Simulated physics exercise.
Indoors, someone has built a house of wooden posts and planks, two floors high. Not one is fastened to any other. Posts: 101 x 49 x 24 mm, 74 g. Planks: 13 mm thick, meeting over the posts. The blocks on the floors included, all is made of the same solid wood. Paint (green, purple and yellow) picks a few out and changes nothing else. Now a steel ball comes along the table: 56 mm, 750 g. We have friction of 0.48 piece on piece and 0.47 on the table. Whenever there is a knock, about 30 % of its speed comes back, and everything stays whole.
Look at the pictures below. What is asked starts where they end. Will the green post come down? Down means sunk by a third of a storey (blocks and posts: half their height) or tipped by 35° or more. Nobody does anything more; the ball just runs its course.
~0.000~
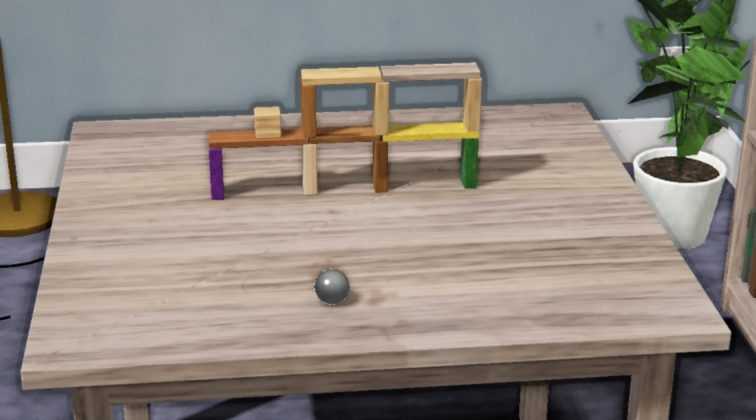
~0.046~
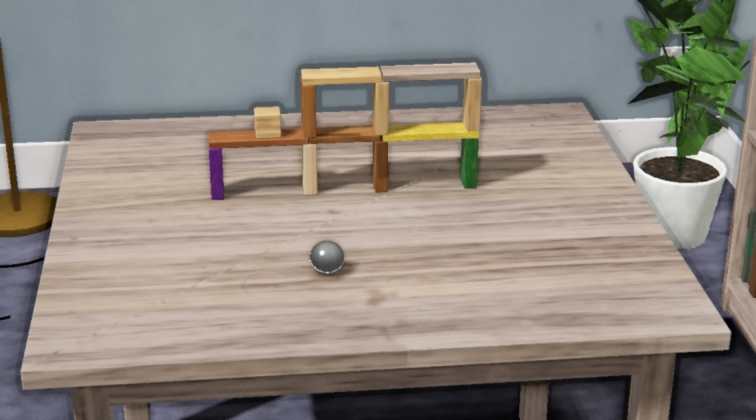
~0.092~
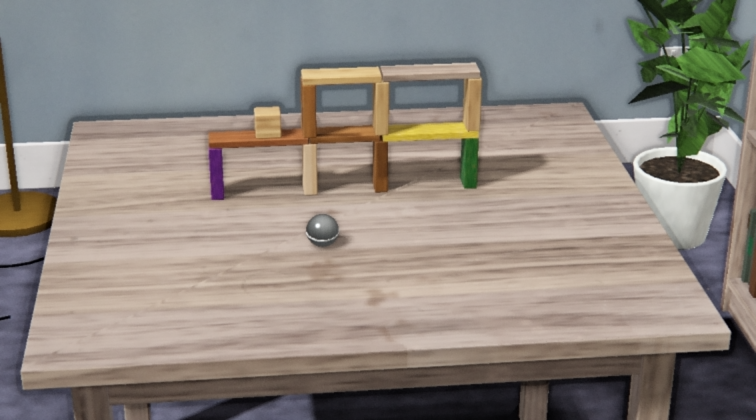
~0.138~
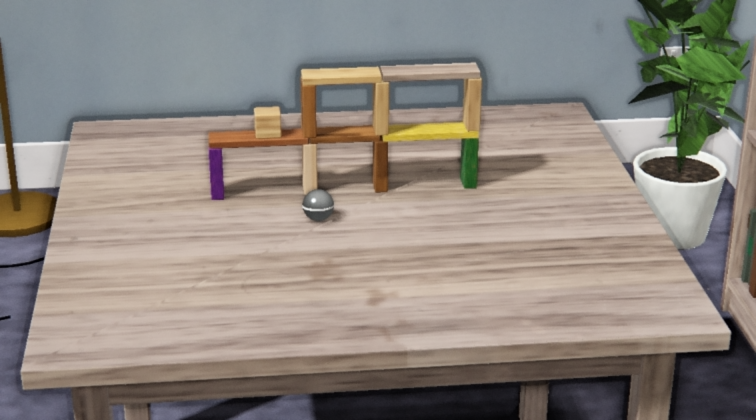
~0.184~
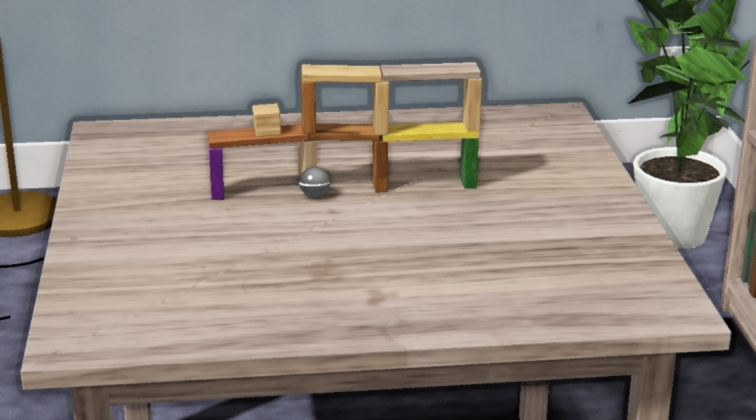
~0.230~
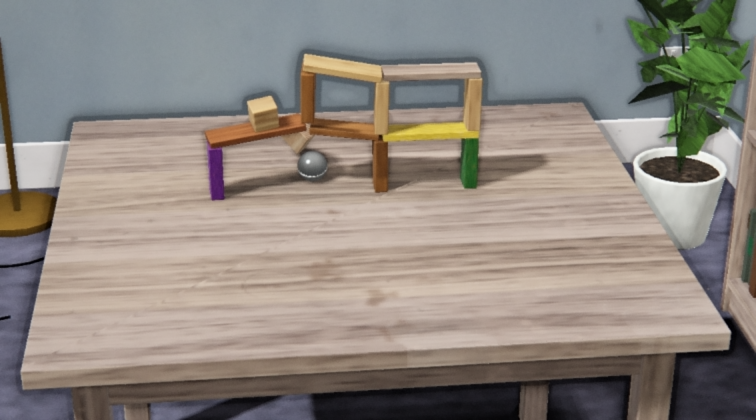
No.
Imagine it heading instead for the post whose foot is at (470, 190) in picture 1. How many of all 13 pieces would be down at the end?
Then 4.
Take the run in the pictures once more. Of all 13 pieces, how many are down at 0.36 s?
It's 5 by that point.
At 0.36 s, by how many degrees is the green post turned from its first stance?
Tilt from start: Approx. 0 degrees.
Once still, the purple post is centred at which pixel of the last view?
Its middle finishes near pixel (180, 193) of the last picture.
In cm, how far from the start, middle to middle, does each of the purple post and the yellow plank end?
Purple ends up 10 cm away; yellow ends up 0 cm away.
After 0.30 s, ball still moving; 1 of the 13 pieces down; green post unmoved.
After 0.36 s, ball still moving; 5 of the 13 pieces down; green post unmoved; purple post leaning 4°.
After 0.50 s, ball still moving; 7 of the 13 pieces down; green post unmoved; purple post leaning 51°.
After 0.74 s, ball still moving; 7 of the 13 pieces down; green post unmoved; purple post on its side.
By the end (1.1 s), ball rolling away; 7 of the 13 pieces down; green post unmoved; purple post on its side; yellow plank unmoved. As the last picture would show them, middles, green post near (469, 159), purple post near (179, 193).
